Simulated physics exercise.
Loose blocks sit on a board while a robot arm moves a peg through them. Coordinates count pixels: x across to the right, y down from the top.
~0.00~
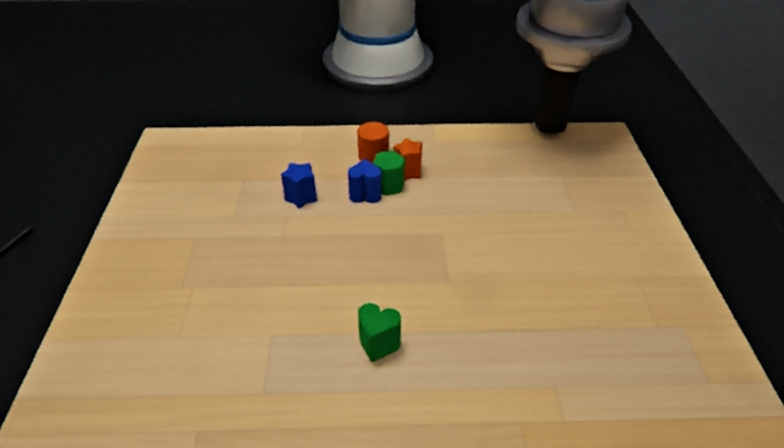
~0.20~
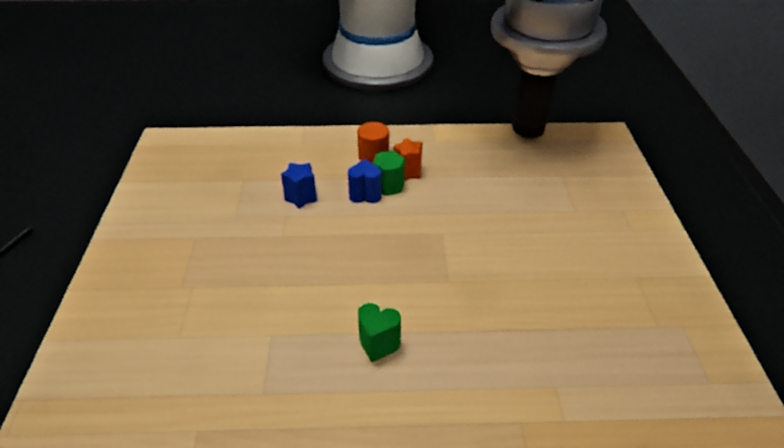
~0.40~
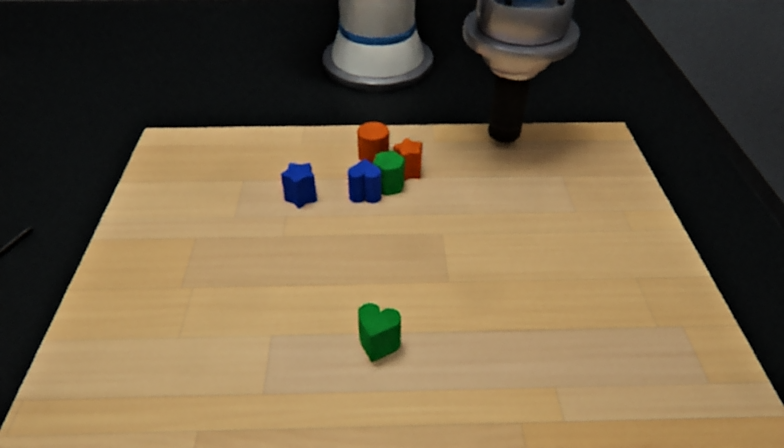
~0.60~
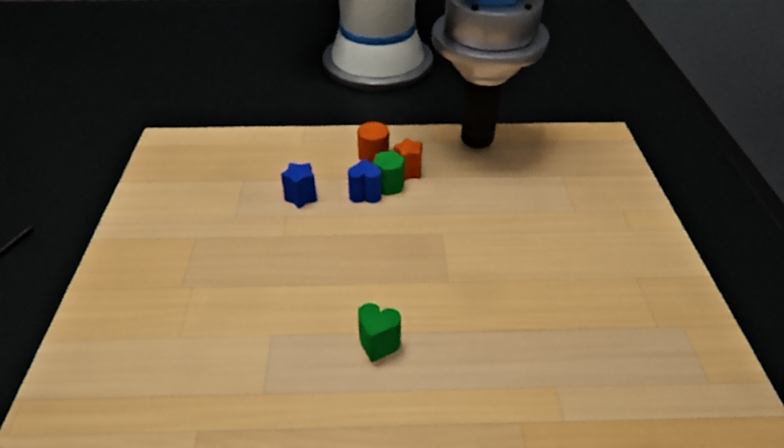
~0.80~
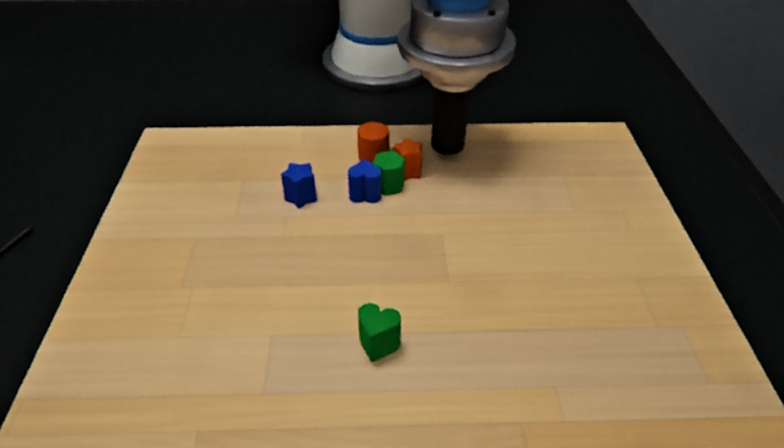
Robot arm moving its black peg steadily left along the board's far edge, nearing a cluster of blocks that stay still.
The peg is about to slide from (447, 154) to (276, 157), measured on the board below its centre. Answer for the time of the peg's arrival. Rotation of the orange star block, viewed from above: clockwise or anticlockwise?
Its spin: Anticlockwise.
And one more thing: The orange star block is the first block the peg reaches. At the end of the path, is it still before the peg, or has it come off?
The peg no longer has it in front.
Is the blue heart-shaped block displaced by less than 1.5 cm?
I expect so.
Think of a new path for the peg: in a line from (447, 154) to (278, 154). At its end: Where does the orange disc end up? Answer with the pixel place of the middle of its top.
At (259, 147).
The first path, step by step. One third of the way, peg (390, 148); orange disc (357, 131); green hexagonal block (388, 161); orange star block (403, 146), turned 45° anticlockwise.
Two thirds of the way, peg (333, 149); orange disc (298, 131); green hexagonal block (388, 161); orange star block (403, 146), turned 45° anticlockwise.
At the end, peg (275, 149); blue heart-shaped block unmoved; orange disc (239, 131); green hexagonal block (388, 161); orange star block (403, 146), turned 45° anticlockwise.
